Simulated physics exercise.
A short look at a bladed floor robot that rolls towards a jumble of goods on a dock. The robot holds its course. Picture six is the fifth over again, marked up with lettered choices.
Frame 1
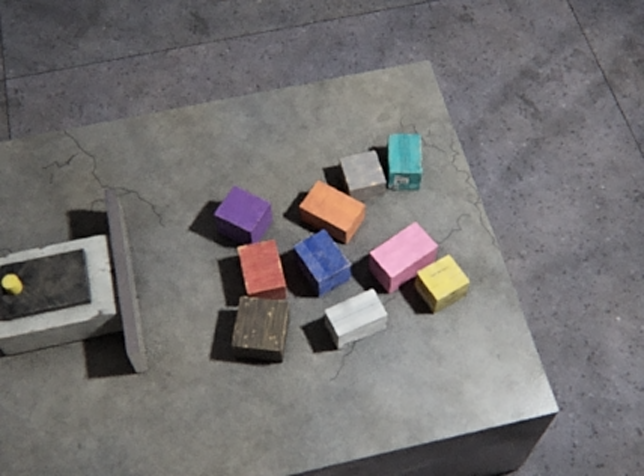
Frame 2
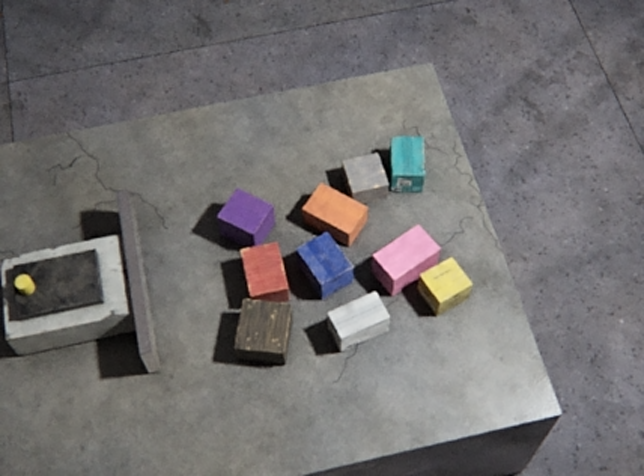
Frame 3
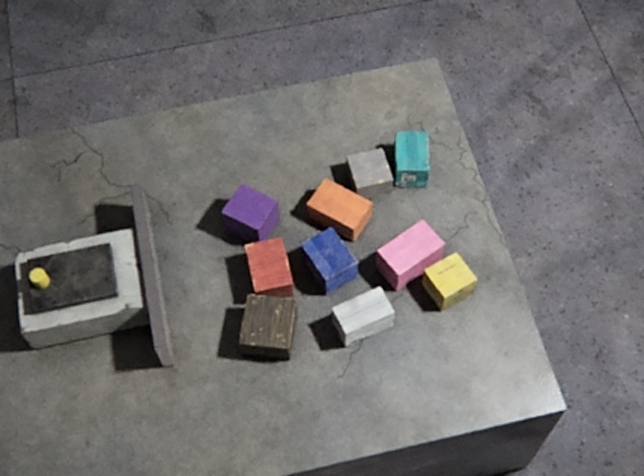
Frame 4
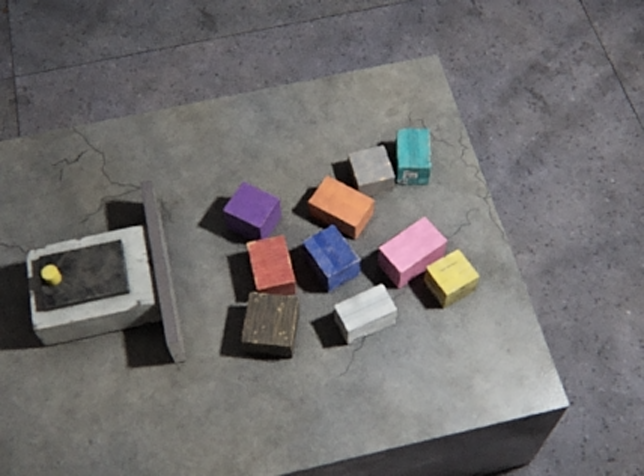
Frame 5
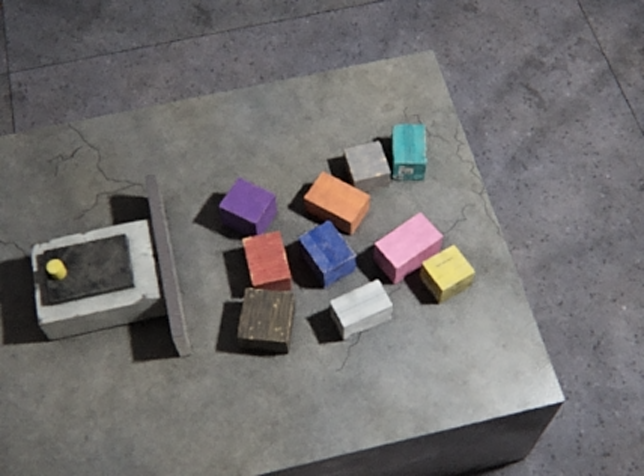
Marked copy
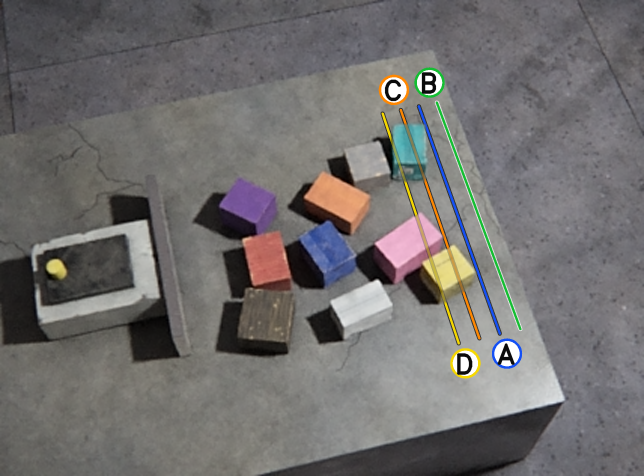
On a cracked concrete dock, a squat robot with a wide upright blade and a small yellow knob sits left of a scattered group of colourful boxes and crates. The robot rolls slowly rightward, blade first, narrowing the gap to the purple, red and black ones, while the goods stay where they lie, untouched.
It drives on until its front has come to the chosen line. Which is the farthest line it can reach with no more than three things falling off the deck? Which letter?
It should halt at D.
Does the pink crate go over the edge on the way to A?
Yes.
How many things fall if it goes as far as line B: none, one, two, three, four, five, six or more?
By then, six or more.
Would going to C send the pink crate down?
By then, yes.
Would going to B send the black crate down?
By then, yes.
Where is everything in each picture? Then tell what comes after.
Robot (52, 282); red crate (262, 273); white box (356, 320), in the first frame.
Robot (64, 282); pink crate (405, 261), in the second frame.
Robot (79, 276); blue box (329, 261), in the third frame.
Robot (91, 273); turquoise parcel (413, 156), in the fourth frame.
Robot (95, 267); yellow box (447, 274); black crate (267, 321); red crate (268, 264), in the fifth frame.
On the marked copy, A at (457, 212); B at (476, 208); C at (437, 216); D at (418, 221).
Following D. Soon after the start, robot (190, 246); black crate (305, 312); purple crate (283, 202).
Later, robot (283, 226); yellow box (488, 266); pink crate (468, 238).
In the end, robot (352, 211); turquoise parcel over the edge; yellow box over the edge; three fallen.
As for the rest, A drops seven; B drops ten; C drops six.
